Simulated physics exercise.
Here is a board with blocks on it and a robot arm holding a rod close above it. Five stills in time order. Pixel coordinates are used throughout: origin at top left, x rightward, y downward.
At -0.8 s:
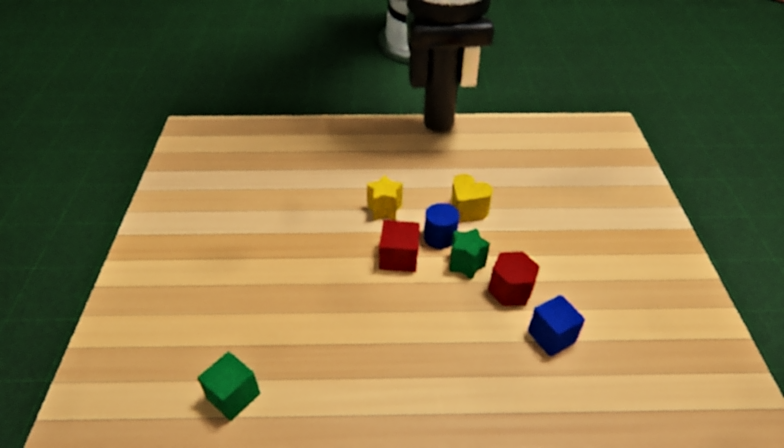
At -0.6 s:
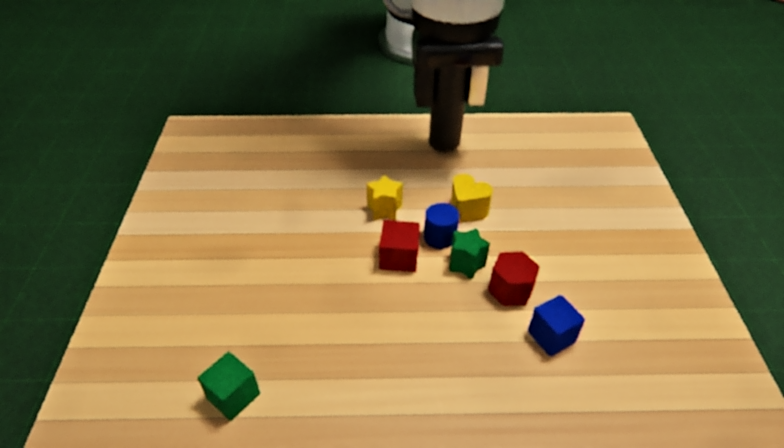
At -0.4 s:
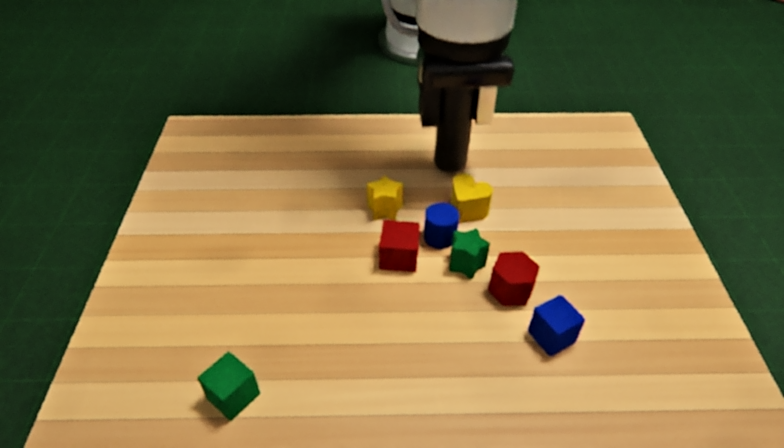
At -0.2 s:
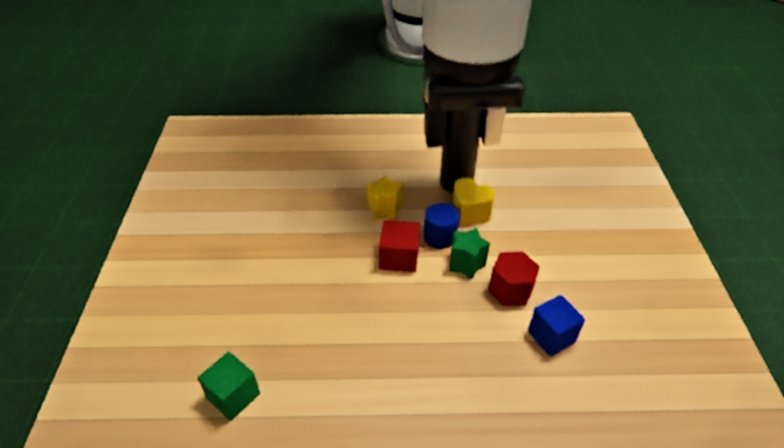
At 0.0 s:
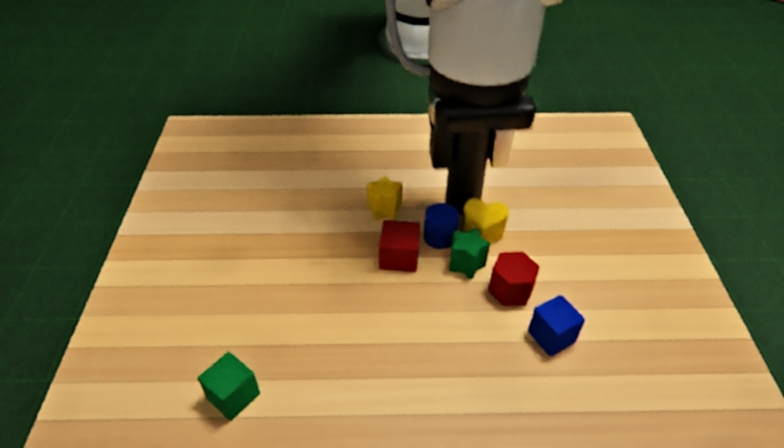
A dark rod held by a robot arm moves from the far edge of a pale striped wooden board toward the viewer and slightly right, seen from a fixed, raised view. Yellow star and heart blocks, a blue cylinder, red cube, green star, red hexagon and blue cube cluster from centre to right, with a green cube at lower left. The rod reaches the yellow heart and pushes it a short way nearer and rightward, while the other blocks stay still.
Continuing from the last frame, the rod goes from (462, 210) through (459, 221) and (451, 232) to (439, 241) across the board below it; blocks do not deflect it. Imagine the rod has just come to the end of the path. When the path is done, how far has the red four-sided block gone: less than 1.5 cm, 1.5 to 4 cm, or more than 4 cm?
My estimate: In the 1.5 to 4 cm range.
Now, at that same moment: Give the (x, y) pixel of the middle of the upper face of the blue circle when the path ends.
The point I'd pick in the picture is (409, 230).
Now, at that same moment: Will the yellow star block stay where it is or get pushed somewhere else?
The yellow star block will stay where it is.
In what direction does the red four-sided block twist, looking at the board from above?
Counterclockwise rotation.
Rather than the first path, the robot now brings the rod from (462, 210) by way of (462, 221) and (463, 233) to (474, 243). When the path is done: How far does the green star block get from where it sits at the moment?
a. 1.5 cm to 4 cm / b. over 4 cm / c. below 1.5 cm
c: Below 1.5 cm.
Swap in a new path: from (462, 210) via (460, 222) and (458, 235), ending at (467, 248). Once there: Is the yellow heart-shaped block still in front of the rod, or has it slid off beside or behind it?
Most likely the yellow heart-shaped block stays ahead.
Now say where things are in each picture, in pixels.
The first picture shows rod tip at (439, 123); block tops, yellow star block at (385, 186); red four-sided block at (400, 234); blue circle at (442, 213); green star block at (470, 240); yellow heart-shaped block at (471, 187).
The second picture shows rod at (445, 142); blocks unchanged.
The third picture shows rod at (450, 162); blocks unchanged.
The fourth picture shows rod at (456, 182); yellow heart-shaped block at (473, 191).
The fifth picture shows rod at (463, 203); yellow star block at (385, 186); red four-sided block at (400, 234); blue circle at (442, 213); green star block at (470, 240); yellow heart-shaped block at (486, 211).
The first path, step by step. Halfway along, rod at (456, 220); red four-sided block at (397, 235); blue circle at (434, 222); yellow heart-shaped block at (491, 221), turned 40° anticlockwise.
At the end, rod at (440, 233); yellow star block in place; red four-sided block at (376, 242), turned 30° anticlockwise; blue circle at (409, 230); green star block at (470, 244), turned 15° clockwise; yellow heart-shaped block at (491, 221), turned 50° anticlockwise.
